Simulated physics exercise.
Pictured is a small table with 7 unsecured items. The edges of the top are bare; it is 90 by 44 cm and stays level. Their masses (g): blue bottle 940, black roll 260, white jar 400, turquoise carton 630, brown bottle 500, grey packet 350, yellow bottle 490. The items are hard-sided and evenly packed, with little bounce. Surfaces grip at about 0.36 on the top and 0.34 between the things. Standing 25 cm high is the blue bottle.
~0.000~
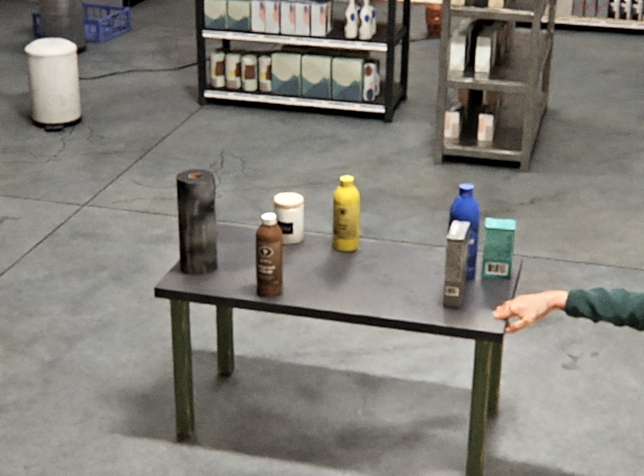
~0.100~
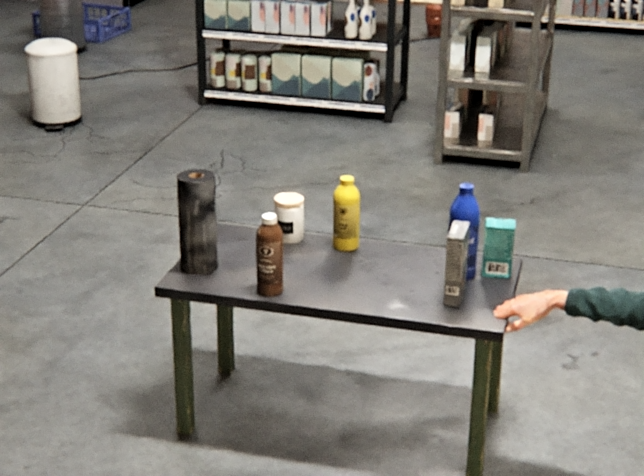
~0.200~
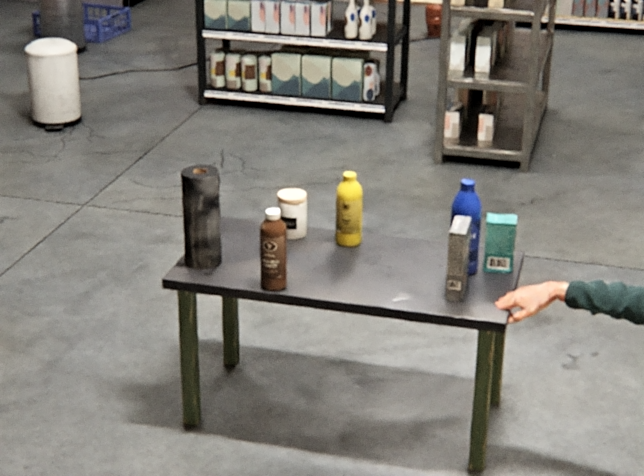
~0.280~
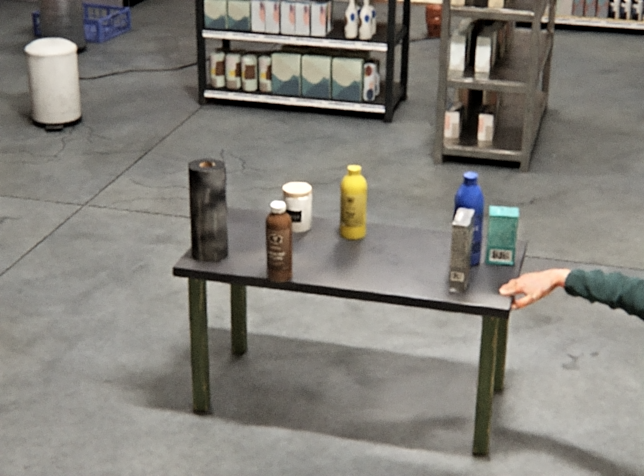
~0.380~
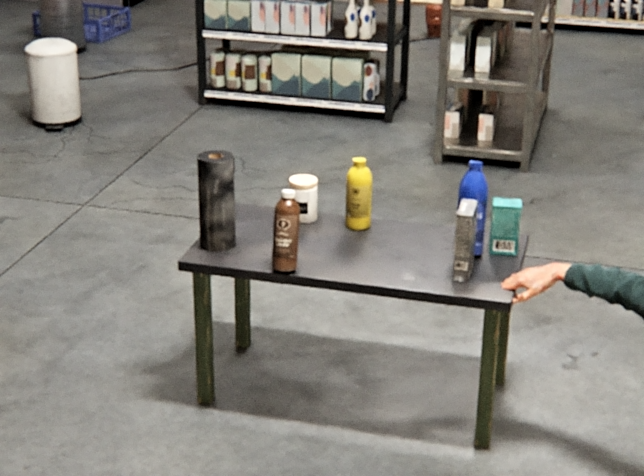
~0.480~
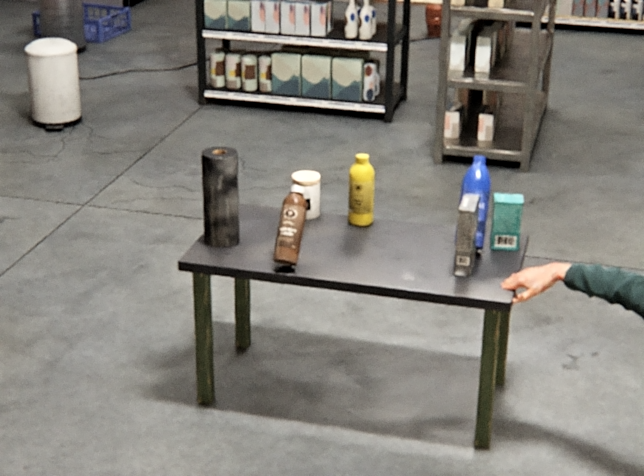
The clip opens on a hand at the right front corner of a small dark table holding bottles, cartons, a white jar and a black roll. The table shifts a short way backward and slightly right with the items aboard, then the brown bottle leans to the right.
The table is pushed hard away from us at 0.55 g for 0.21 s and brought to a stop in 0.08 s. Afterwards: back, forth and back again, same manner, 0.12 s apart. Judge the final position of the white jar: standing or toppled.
Toppled.
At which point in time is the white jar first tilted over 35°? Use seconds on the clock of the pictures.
Answer: About 0.7 s.
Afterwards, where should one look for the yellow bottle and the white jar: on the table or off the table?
The yellow bottle winds up out of bounds; the white jar winds up out of bounds.
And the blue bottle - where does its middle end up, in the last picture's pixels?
It comes to rest somewhere around (460, 382).
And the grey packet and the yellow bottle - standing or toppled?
Here's how it ends: The grey packet never goes down, and the yellow bottle comes down.
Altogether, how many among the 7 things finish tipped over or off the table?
The count is 6.
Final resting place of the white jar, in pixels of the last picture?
It comes to rest near (295, 356).
Around 0.68 s, table along by 5 cm; blue bottle, white jar and yellow bottle now off the table; brown bottle on its side; turquoise carton shifted 9 cm.
Around 0.98 s, table along by 2 cm; brown bottle on its side; turquoise carton at 29° to upright; black roll at 15° to upright.
Around 1.18 s, table along by 17 cm; brown bottle on its side; black roll at 74° to upright; turquoise carton on its side.
Around 1.48 s, table along by 8 cm; brown bottle on its side; black roll on its side; turquoise carton on its side.
Finally (2.3 s), off the table and tipped over, blue bottle, white jar and yellow bottle; on their side or leaning hard on the table, black roll, turquoise carton and brown bottle; not toppled but over 5 cm from the start, grey packet. In the last view, white jar near (295, 356).
